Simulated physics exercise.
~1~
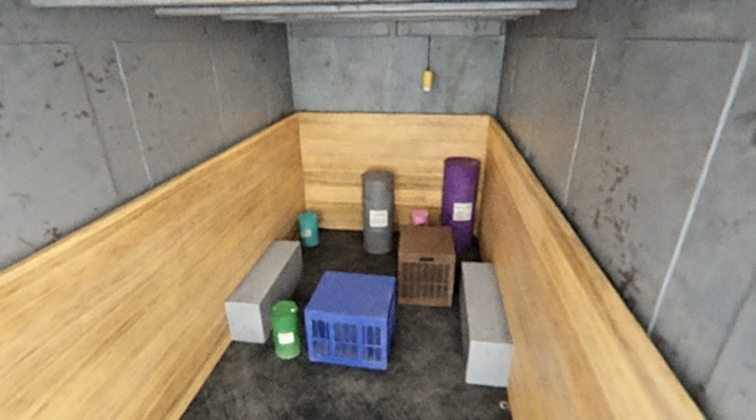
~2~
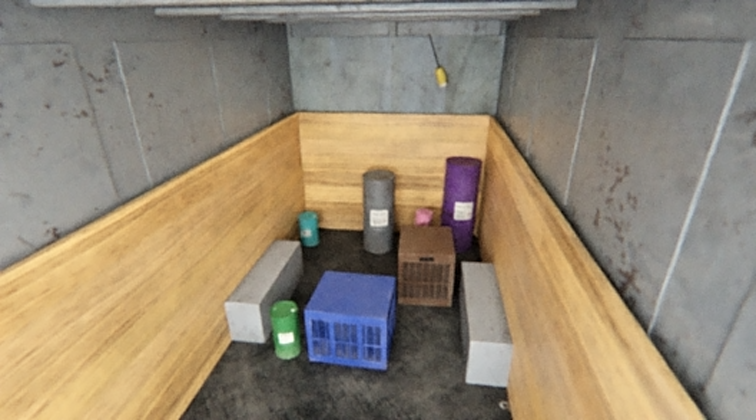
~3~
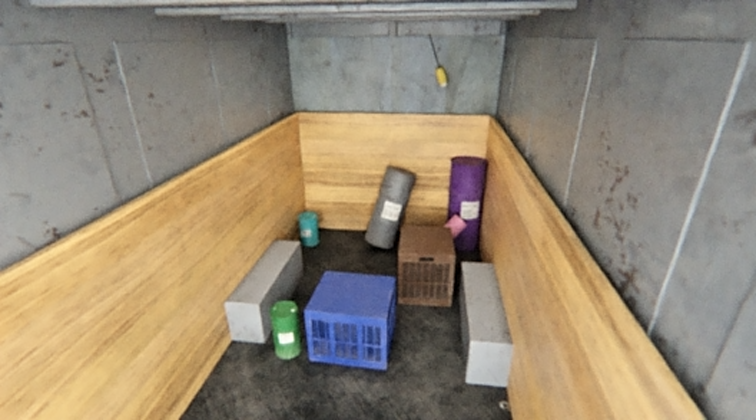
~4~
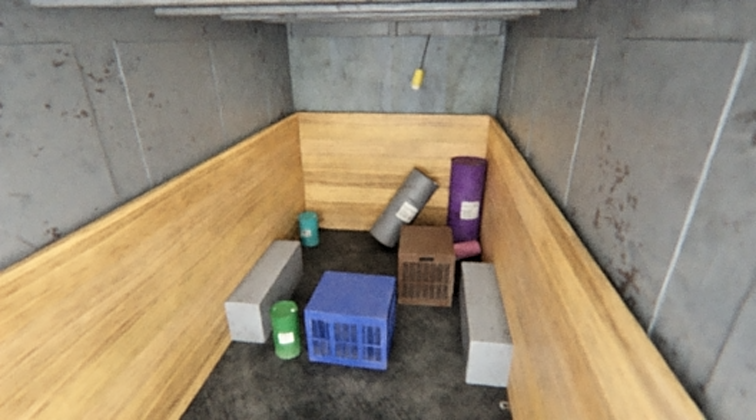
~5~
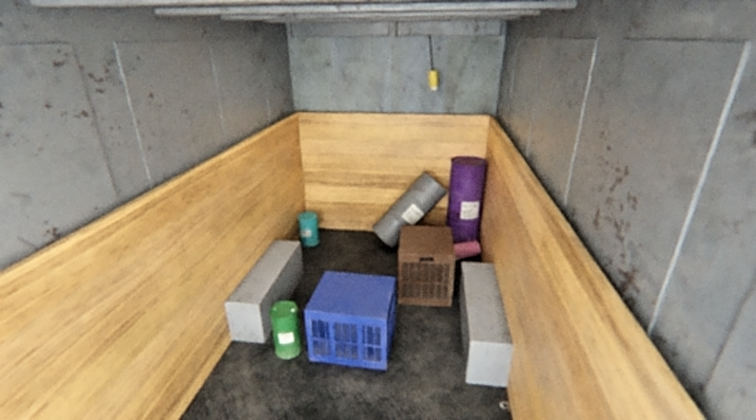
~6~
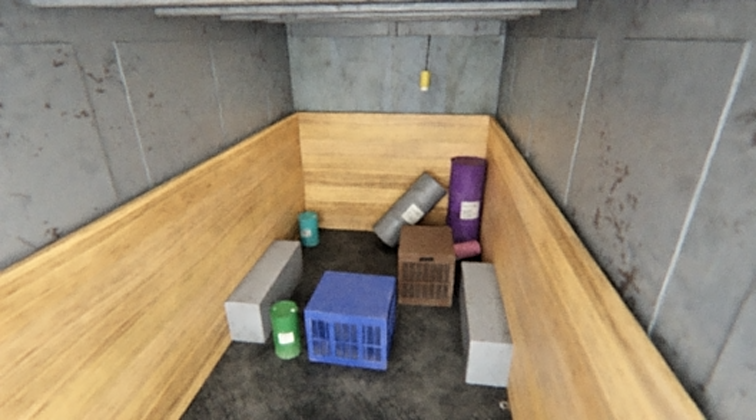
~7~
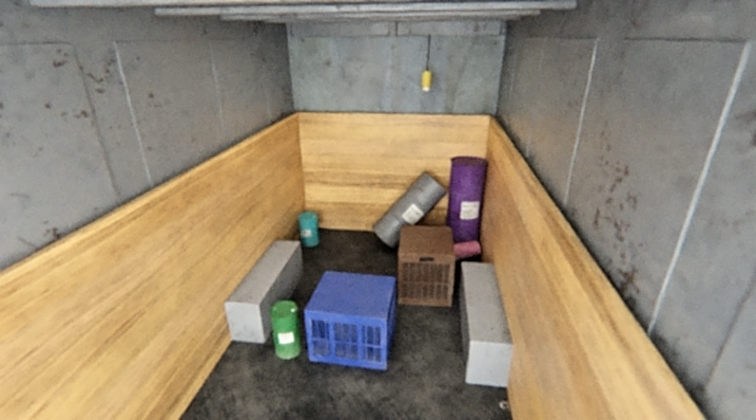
Grey drum tipping right and coming to rest leaning behind a brown crate in a van, as a pink canister topples over.
